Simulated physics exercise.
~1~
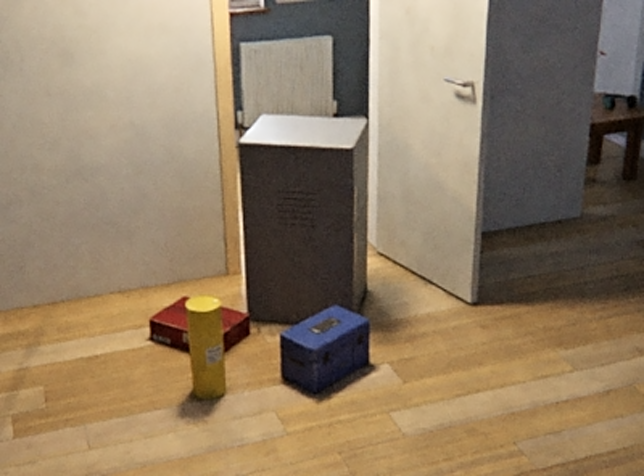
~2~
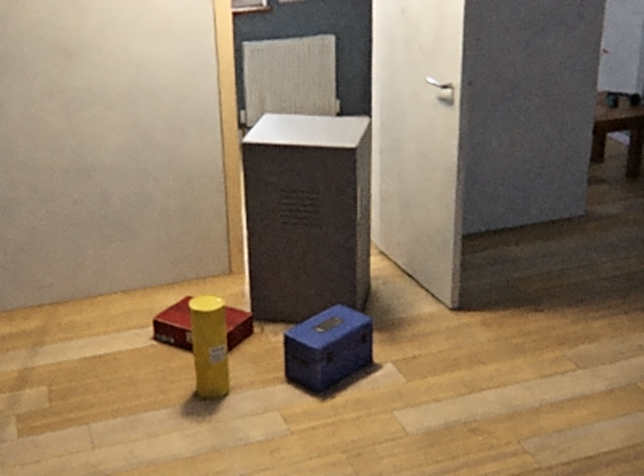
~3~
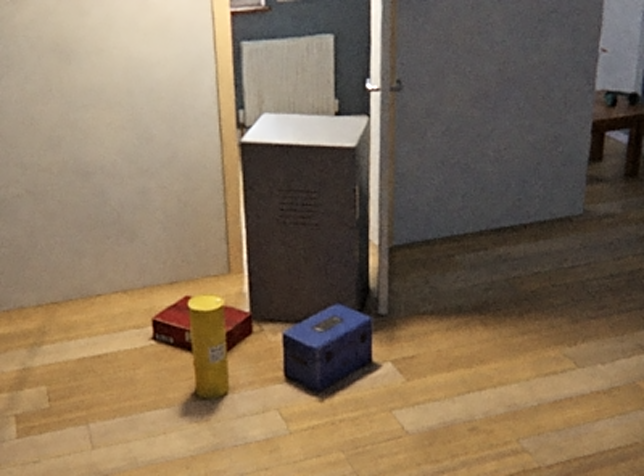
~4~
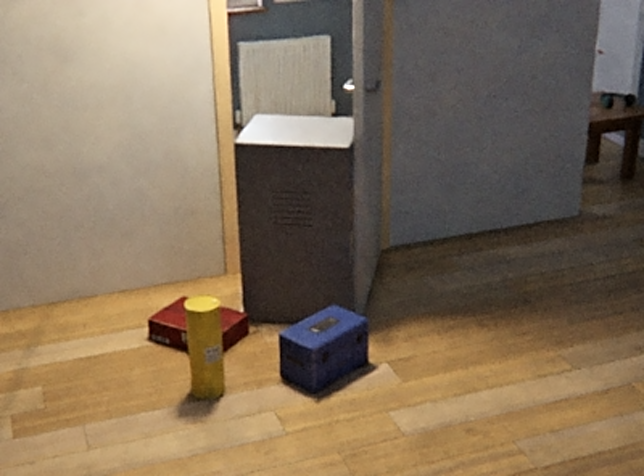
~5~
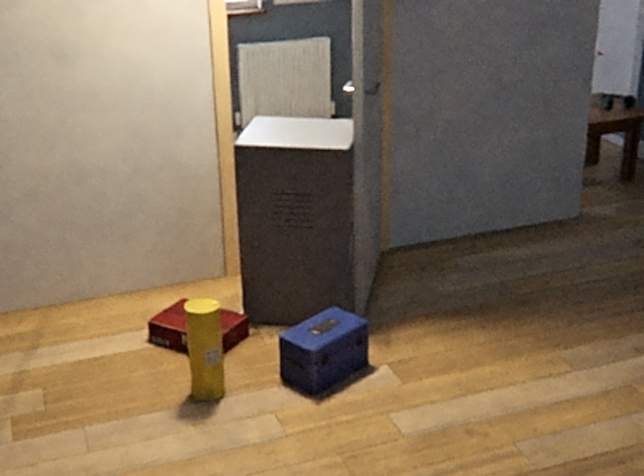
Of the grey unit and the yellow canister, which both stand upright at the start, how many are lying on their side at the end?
None of them are. Both the grey unit and the yellow canister are still upright when the door comes to rest.
A pale door with a metal handle stands wide open to the right of a tall grey unit, with a red parcel, a yellow canister and a blue toolbox on the wooden floor in front. The door swings leftward, its broad face narrowing as it turns. It passes through a nearly edge-on view beside the grey unit, then swings a little farther until its handle shows just above and behind the unit. There it stops, still well open, while the unit and the smaller objects remain standing or lying where they were.
